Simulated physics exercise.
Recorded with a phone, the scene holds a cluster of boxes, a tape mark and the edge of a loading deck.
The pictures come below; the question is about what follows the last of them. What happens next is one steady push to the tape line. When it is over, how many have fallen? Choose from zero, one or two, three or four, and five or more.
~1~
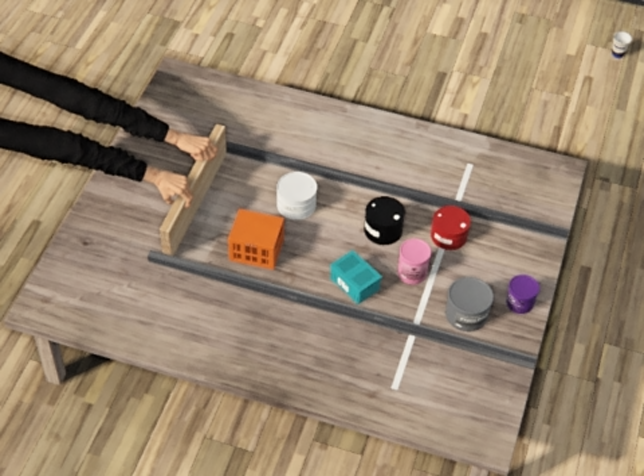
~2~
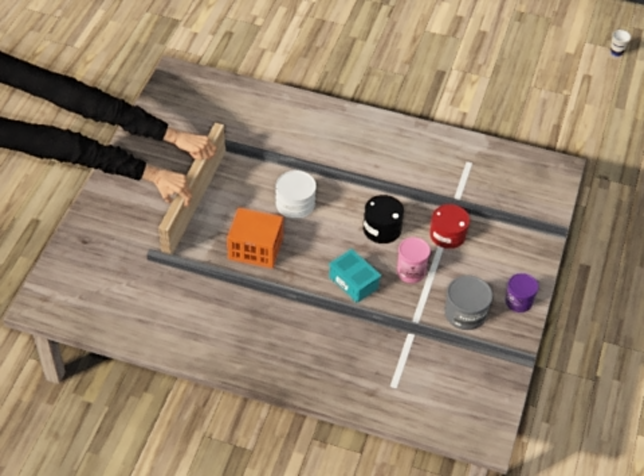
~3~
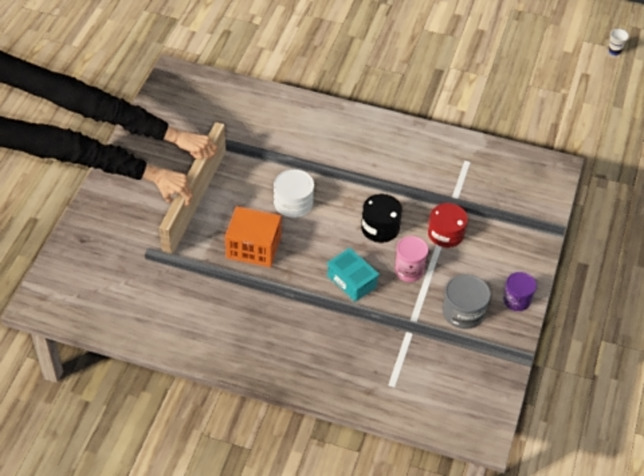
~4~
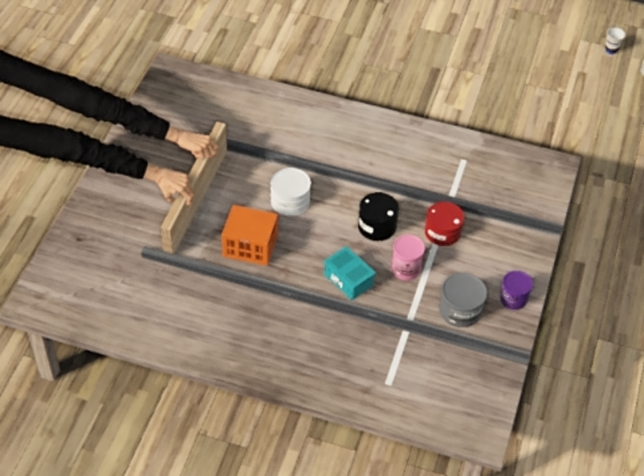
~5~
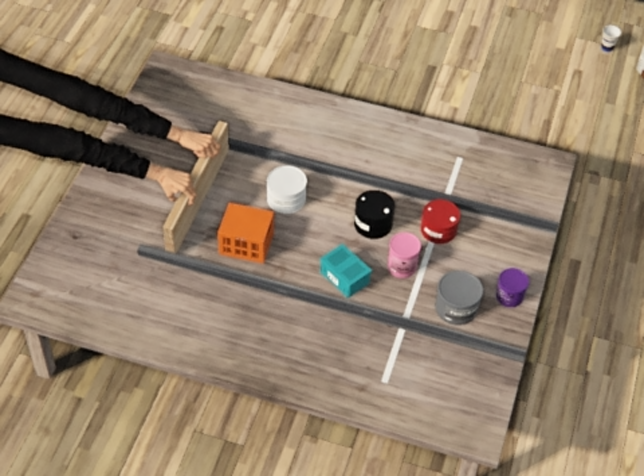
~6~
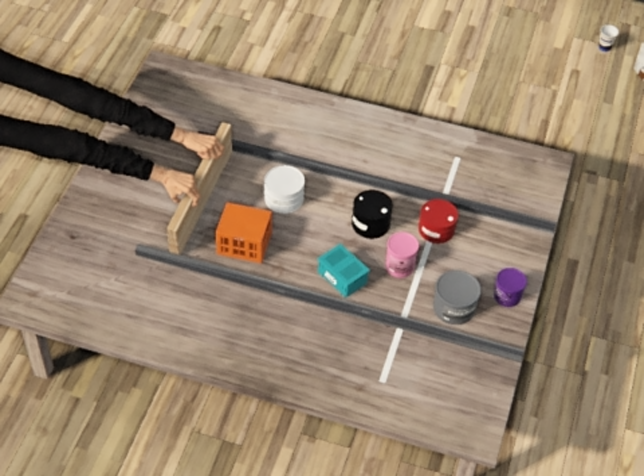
When it is over, zero have fallen.
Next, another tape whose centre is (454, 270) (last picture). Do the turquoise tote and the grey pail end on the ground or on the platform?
In this case the turquoise tote rests in place and the grey pail ends up down.
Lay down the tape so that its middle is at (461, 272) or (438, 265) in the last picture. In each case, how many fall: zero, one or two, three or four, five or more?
Count per tape, in the order given: Just one or two, then either one or two.
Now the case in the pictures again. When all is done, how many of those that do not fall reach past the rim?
It totals 1.
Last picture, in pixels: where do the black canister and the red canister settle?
The first sits around (487, 251), while the other sits around (504, 227).
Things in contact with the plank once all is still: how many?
It adds up to 2.
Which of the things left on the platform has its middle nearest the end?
The grey pail winds up nearest.
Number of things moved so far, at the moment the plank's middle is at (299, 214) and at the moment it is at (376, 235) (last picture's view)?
Well, it's 3 at the first one and 7 at the second.
Soon after, none off yet; purple pail at rest near (510, 288); grey pail at rest near (456, 298); red canister at rest near (438, 221).
After that, none off yet; purple pail at rest near (510, 288); grey pail displaced a little near (479, 303); red canister displaced about its own width near (475, 222).
In the end, the number that fall off is zero.
